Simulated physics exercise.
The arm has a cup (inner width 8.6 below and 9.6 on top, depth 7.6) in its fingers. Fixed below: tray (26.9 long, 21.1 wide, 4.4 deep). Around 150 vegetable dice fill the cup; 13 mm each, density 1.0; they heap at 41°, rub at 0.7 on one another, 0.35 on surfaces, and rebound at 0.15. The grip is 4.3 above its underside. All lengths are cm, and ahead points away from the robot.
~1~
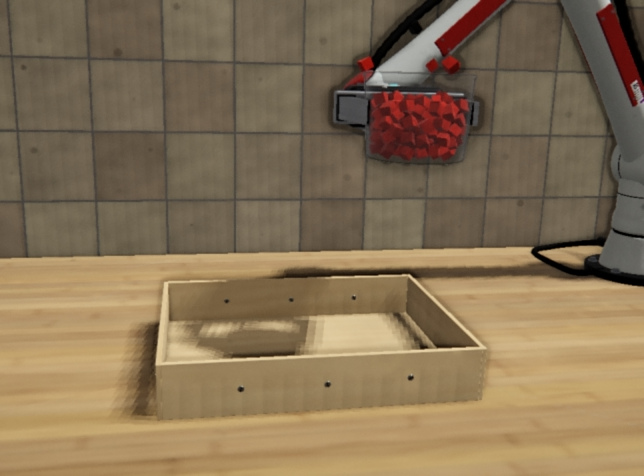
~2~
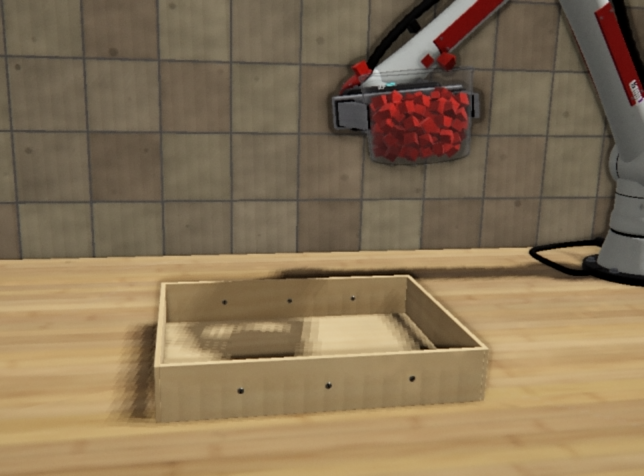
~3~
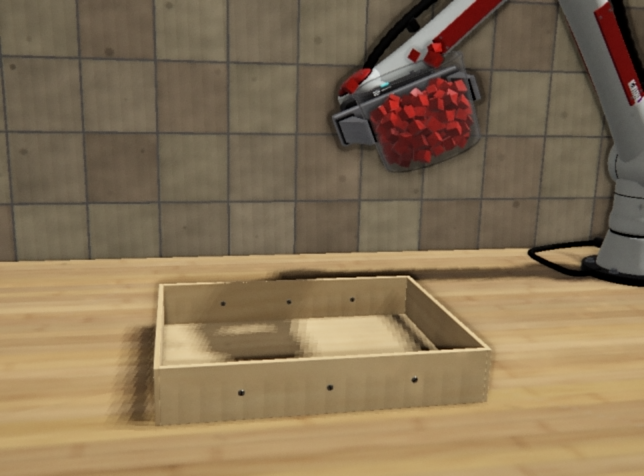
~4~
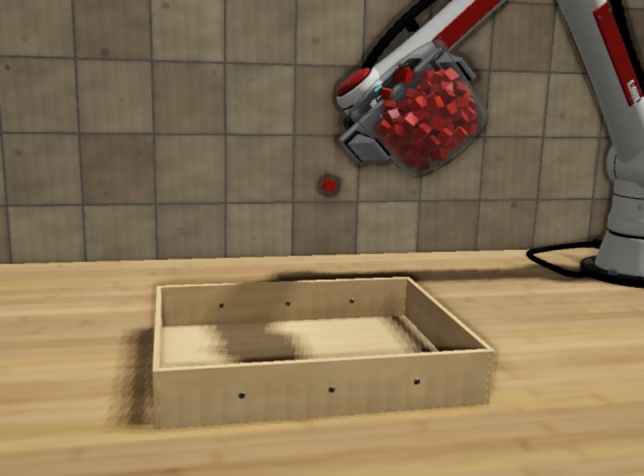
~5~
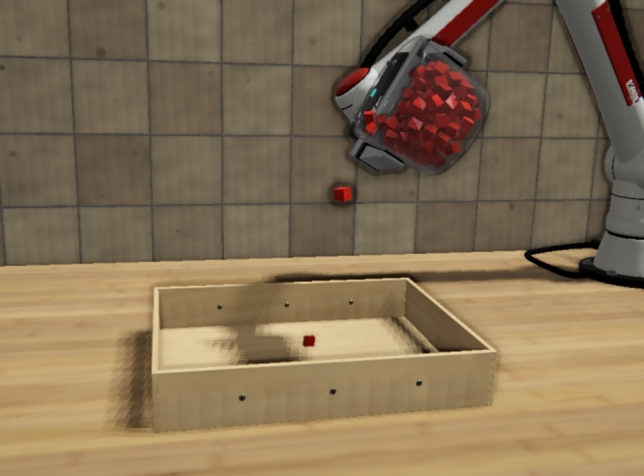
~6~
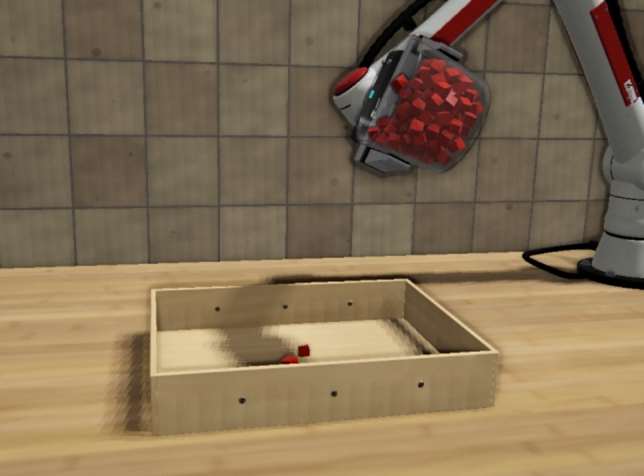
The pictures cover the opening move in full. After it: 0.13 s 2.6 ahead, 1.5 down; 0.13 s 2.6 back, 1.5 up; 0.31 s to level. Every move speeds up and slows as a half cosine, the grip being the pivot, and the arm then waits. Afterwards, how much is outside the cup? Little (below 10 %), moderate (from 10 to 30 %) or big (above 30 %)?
Share outside the cup: Little (below 10 %).
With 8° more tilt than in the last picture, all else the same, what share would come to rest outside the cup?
It would be near 10 per cent.
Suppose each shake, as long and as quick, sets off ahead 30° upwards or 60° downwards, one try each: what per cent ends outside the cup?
Some 10 and 5 per cent.
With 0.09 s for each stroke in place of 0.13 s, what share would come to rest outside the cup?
In that case some 10 per cent.
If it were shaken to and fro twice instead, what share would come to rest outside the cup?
It would be near 5 per cent.
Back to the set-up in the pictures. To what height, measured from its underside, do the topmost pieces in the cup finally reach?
About 8.0 cm.
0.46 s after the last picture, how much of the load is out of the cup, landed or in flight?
About 5 per cent by then.
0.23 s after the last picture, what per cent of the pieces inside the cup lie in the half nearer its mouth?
Roughly 40 per cent.
Then, 0.23 s later, tilted 66° forward, highest piece 26 above the table; 149 in the cup, 2 in the tray, 1 in flight or on a rim.
Then, 0.46 s later, tilted 20° forward, highest piece 26 above the table; 142 in the cup, 9 in the tray, 1 in flight or on a rim.
Then, 0.77 s later, level, highest piece 27 above the table; 142 in the cup, 10 in the tray.
Then, 1.82 s later, level, highest piece 27 above the table; 142 in the cup, 10 in the tray.
At rest, 142 in the cup, 10 in the tray. That is 7 % outside the cup.
